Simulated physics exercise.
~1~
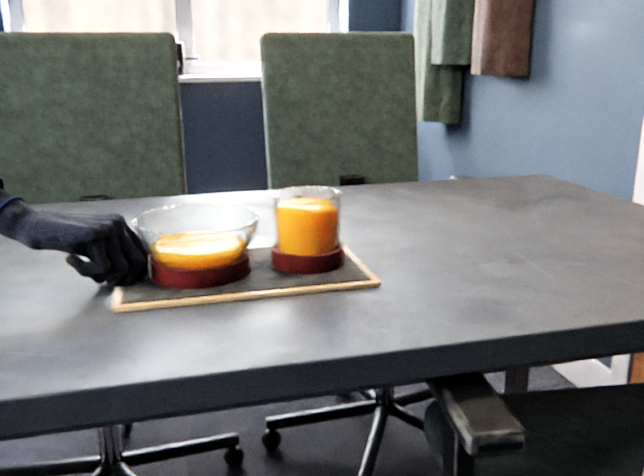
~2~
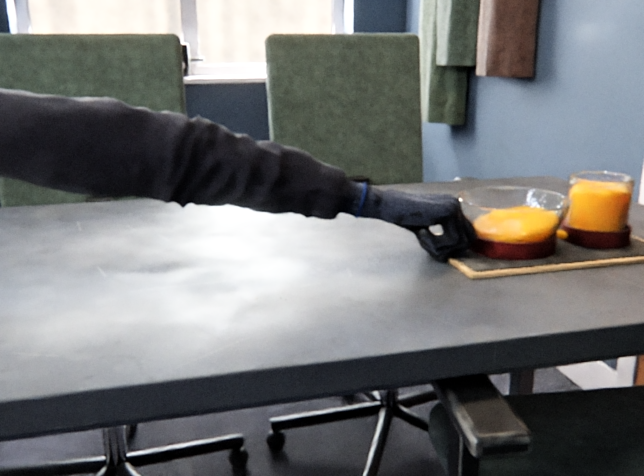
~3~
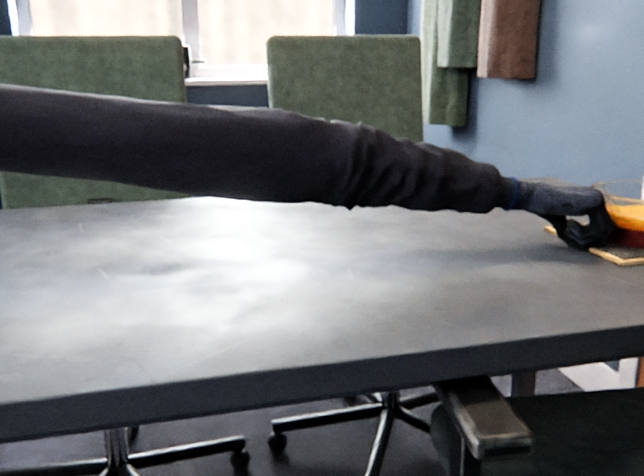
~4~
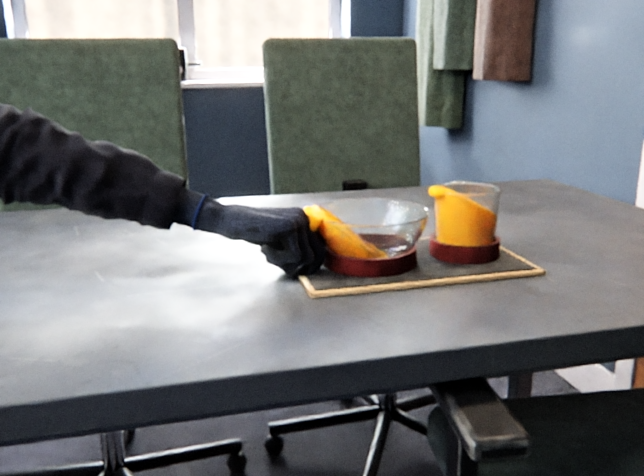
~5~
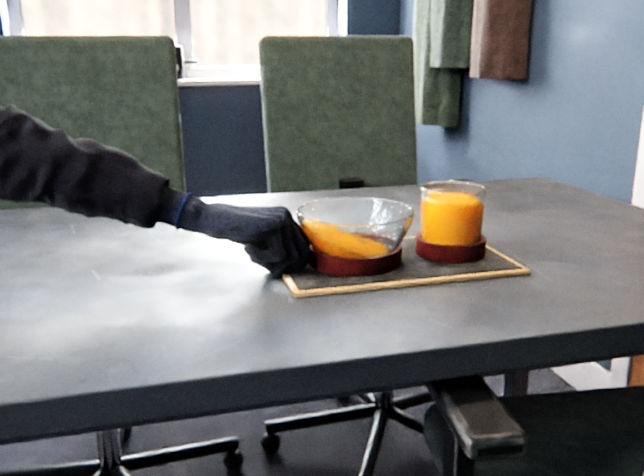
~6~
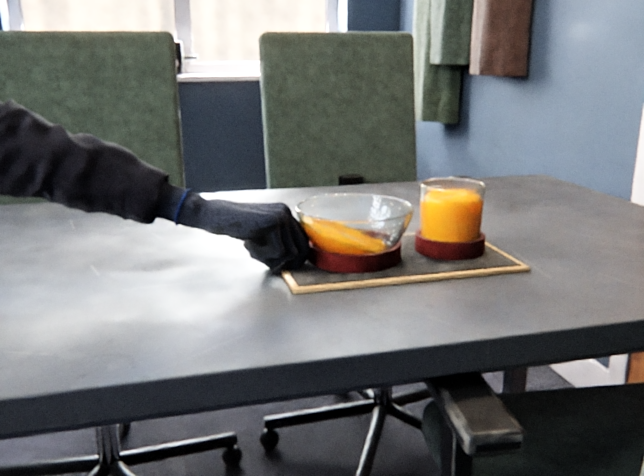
A gloved hand slides a tray of orange juice right, then left, and stops it.
